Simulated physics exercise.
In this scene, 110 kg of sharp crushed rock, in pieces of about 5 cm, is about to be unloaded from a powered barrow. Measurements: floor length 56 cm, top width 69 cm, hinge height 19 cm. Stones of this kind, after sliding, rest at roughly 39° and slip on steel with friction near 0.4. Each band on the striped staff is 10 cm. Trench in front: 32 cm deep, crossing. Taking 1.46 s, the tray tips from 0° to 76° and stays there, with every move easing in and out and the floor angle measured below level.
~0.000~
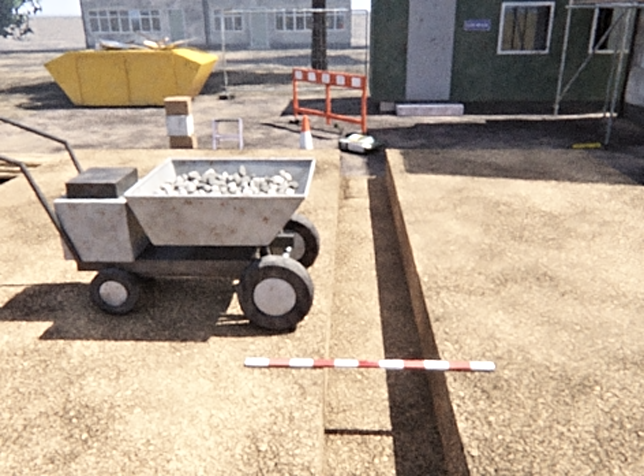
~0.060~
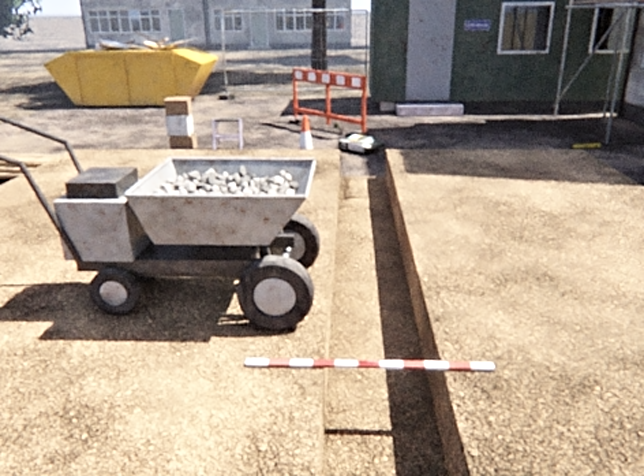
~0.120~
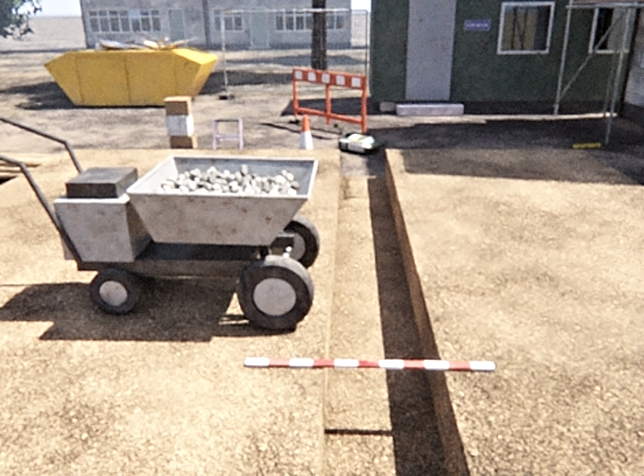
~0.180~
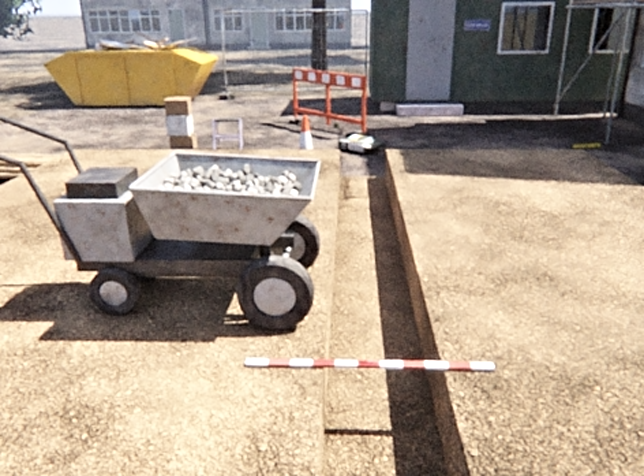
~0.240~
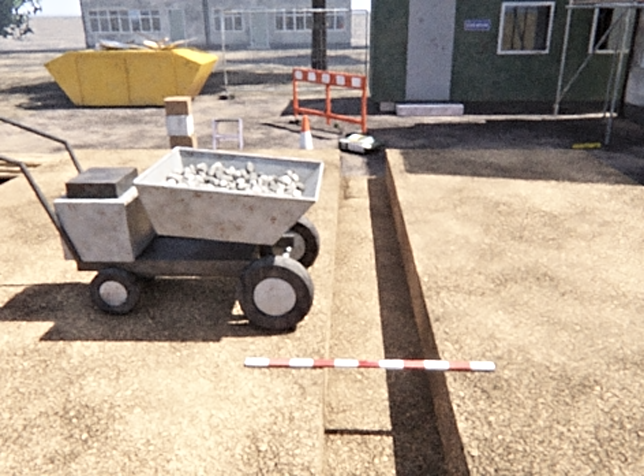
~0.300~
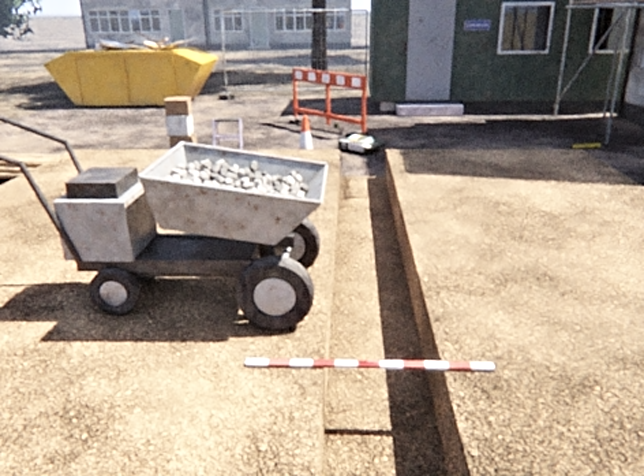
Grey tray of pale stones tilting slightly forward on a stationary powered barrow beside a narrow trench with a red-and-white staff.
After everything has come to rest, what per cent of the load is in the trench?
I would say 89 percent.
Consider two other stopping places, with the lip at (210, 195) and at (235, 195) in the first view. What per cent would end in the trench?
Some 70 and some 100 per cent, in that order.
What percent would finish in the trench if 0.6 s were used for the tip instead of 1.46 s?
I'd put it at some 60 in a hundred.
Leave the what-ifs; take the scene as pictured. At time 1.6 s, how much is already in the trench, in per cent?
Close to 35 per cent at that time.
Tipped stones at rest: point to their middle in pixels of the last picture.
(400, 335).
After 1.1 s the floor is at 64°; 100 % in the tray; the foremost stones are at (383, 257).
After 1.6 s the floor is at 76°; 59 % in the tray, 36 % in the trench, 5 % past the trench; the foremost stones are at (461, 305).
After 1.9 s the floor is at 76°; 26 % in the tray, 63 % in the trench, 11 % past the trench; the foremost stones are at (492, 298).
After 3.9 s the floor is at 76°; 0 % in the tray, 89 % in the trench, 11 % past the trench; the foremost stones are at (496, 302).
